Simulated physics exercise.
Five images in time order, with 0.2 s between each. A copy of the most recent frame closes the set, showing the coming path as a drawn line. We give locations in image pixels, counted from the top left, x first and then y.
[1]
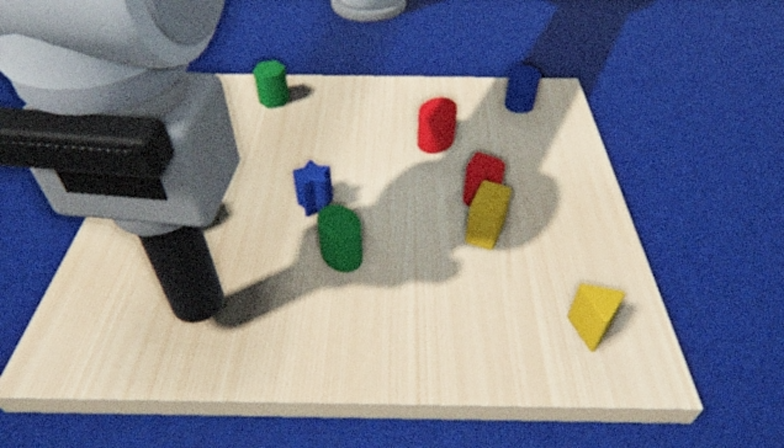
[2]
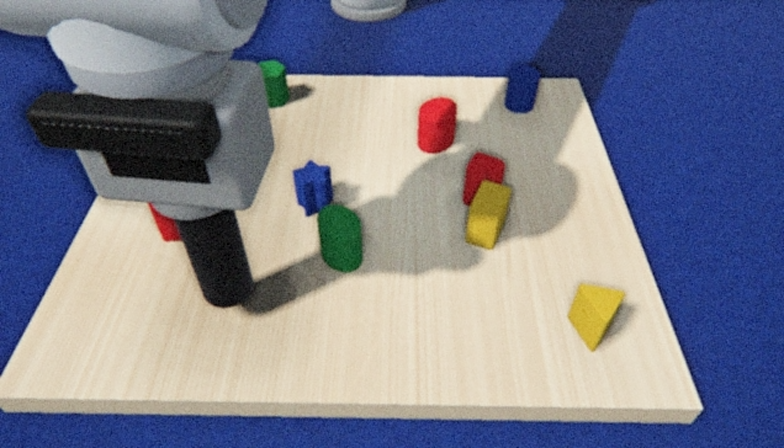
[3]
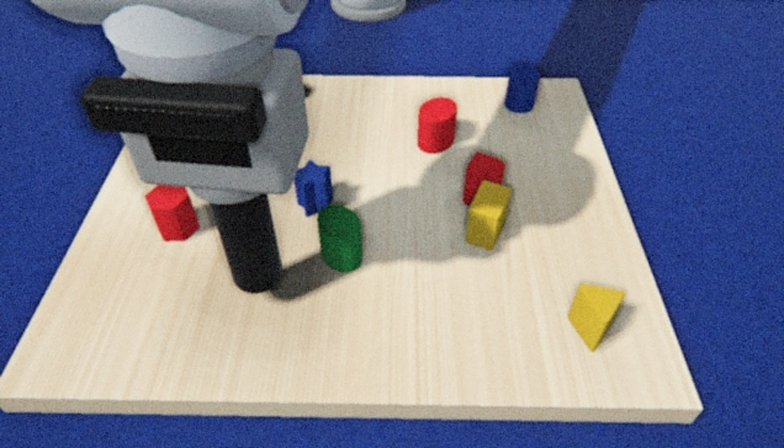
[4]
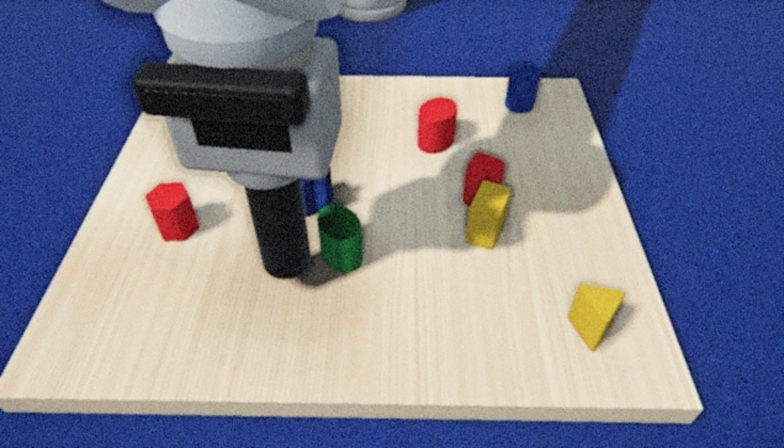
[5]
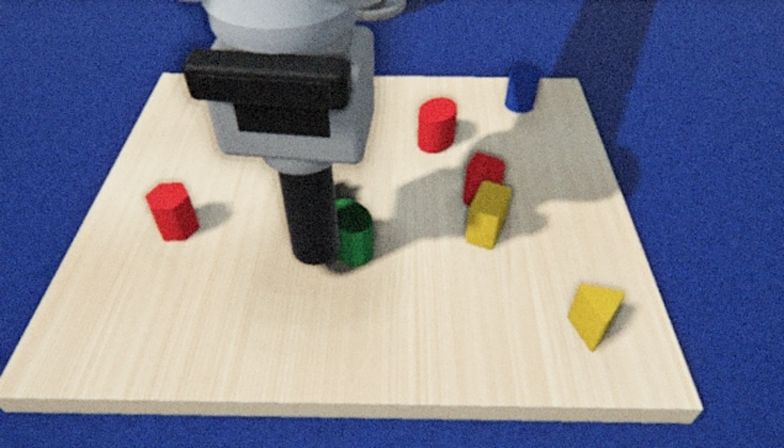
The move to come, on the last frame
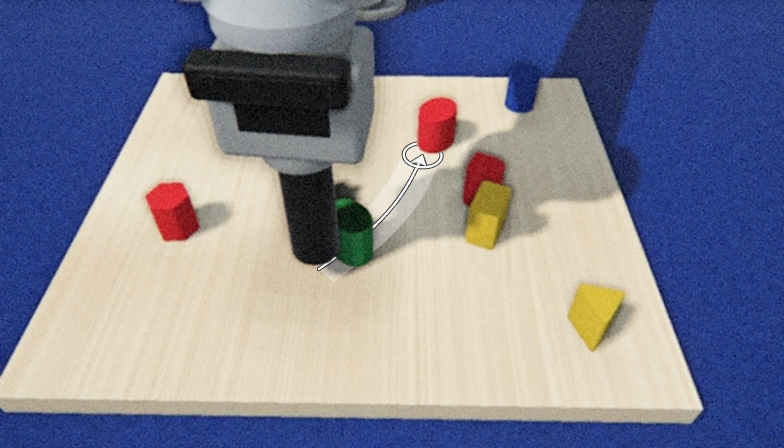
A robot arm holding a black peg moved steadily right across a wooden board of colored blocks, passing in front of the blue star and nudging the green oval slightly to the right.
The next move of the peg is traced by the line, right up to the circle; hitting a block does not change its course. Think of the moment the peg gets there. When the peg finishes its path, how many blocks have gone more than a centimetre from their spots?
Count: 2.
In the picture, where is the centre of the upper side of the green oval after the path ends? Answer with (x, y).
So, by the moment the path ends, you'll find the top centre of the green oval at (452, 152).
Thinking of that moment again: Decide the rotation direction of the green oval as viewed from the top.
Verdict: Clockwise.
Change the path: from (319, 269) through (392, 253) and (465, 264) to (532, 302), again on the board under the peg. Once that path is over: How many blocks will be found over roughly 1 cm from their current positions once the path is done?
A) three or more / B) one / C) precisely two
(B)
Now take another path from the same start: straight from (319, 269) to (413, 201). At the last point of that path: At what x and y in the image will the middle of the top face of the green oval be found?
About (449, 156).
Drawn move, from (319, 269) over (369, 231) and (403, 192) to (423, 155).
What follows on the original path. One third of the way, peg at (369, 211); green oval at (403, 182), turned 15° clockwise.
Two thirds of the way, peg at (404, 172); green oval at (445, 156), turned 70° clockwise.
At the end, peg at (424, 135); blue star-shaped block still; green oval at (452, 152), turned 85° clockwise; red oval at (444, 101).
